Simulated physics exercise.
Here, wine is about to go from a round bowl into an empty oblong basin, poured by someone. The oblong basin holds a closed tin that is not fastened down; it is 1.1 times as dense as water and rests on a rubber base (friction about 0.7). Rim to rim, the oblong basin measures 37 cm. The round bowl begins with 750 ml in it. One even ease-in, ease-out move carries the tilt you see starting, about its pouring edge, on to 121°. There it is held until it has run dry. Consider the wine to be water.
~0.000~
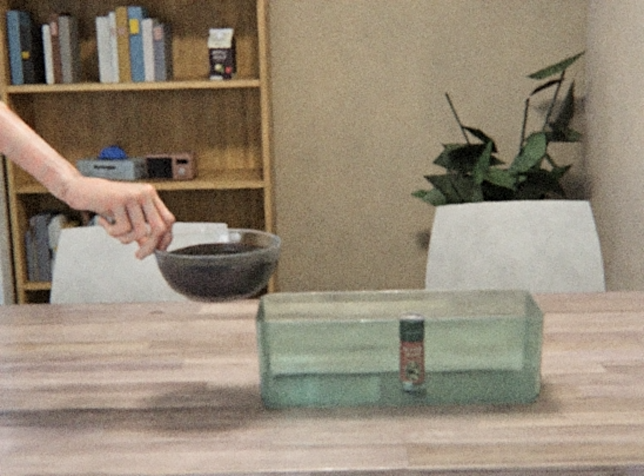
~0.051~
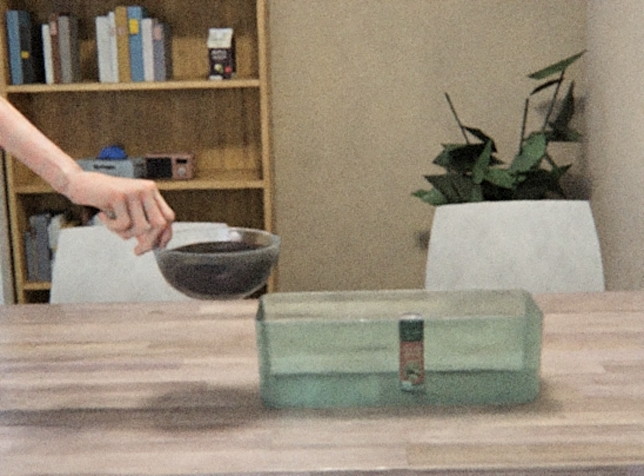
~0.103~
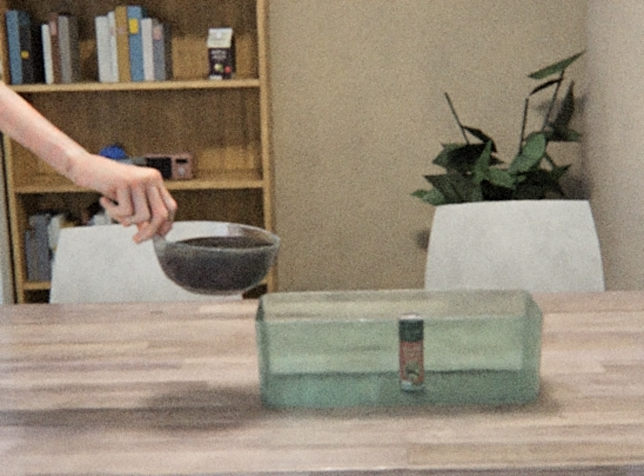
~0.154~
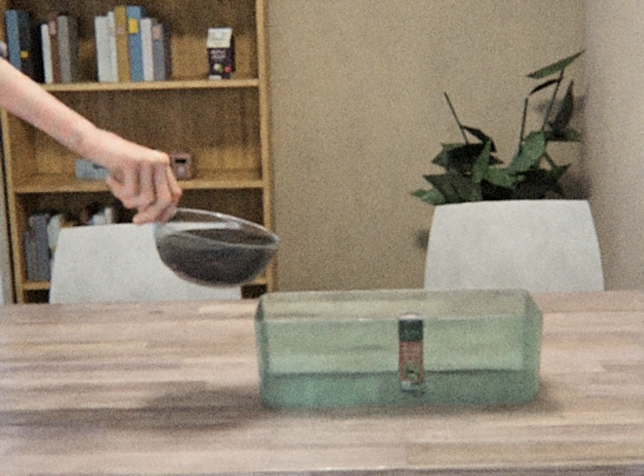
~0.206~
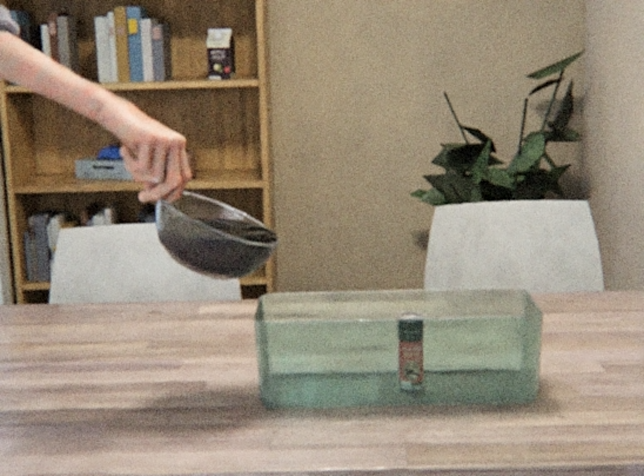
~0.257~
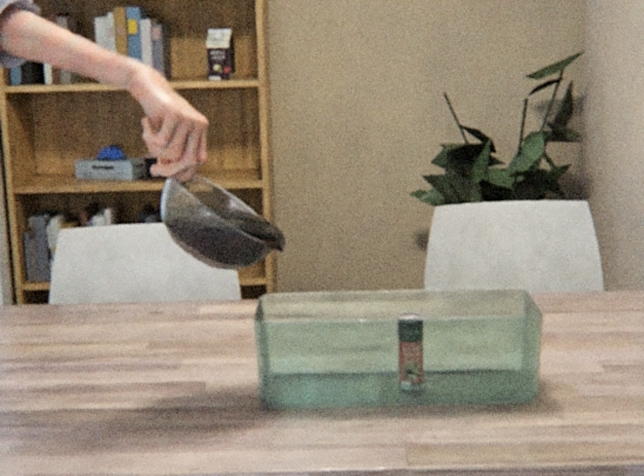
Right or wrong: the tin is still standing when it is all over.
Wrong, it has gone over.
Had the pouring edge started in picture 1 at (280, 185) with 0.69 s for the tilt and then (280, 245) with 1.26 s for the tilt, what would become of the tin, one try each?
Trial 1 - tin tips; trial 2 - tin stays standing.
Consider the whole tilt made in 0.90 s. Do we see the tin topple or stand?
In that case the tin stays vertical.
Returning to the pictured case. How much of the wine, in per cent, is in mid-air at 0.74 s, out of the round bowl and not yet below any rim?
Near 1 per cent, I'd say.
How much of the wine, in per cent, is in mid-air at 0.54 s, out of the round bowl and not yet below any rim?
Around 58 percent.
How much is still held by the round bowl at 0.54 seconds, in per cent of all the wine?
Close to 10 percent of the liquid remains at that time.
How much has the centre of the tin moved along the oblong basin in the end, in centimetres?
Shift of tin centre: Approx. 5.0 cm.
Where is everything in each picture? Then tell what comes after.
In the first picture, it leans 0°; its right rim is at (280, 243); the wine meets the walls at (159, 256) and (277, 253); the oblong basin's rim runs from (259, 309) to (535, 303); the tin's top is at (412, 319).
In the second picture, it leans 2°; its right rim is at (280, 243); the wine meets the walls at (159, 254) and (276, 252).
In the third picture, it leans 7°; its right rim is at (279, 243); the wine meets the walls at (159, 249) and (276, 247).
In the fourth picture, it leans 14°; its right rim is at (278, 243); the wine meets the walls at (159, 239) and (277, 241).
In the fifth picture, it leans 25°; its right rim is at (278, 243); the wine meets the walls at (160, 225) and (276, 236); 1 per cent is over the edge.
In the sixth picture, it leans 37°; its right rim is at (277, 243); the wine meets the walls at (165, 209) and (266, 228); 6 per cent is over the edge.
Then, 0.54 s in, the tilt is 107° and 9 per cent is still to pour; the tin stands where it began.
Then, 0.74 s in, the tilt is 121° and 0 per cent is still to pour; the tin leans 8°.
Then, 0.96 s in, the tilt is 121° and 0 per cent is still to pour; the tin leans 10°.
Then, 1.19 s in, the tilt is 121° and 0 per cent is still to pour; the tin lies on its side.
Finally, the tin lies on its side.
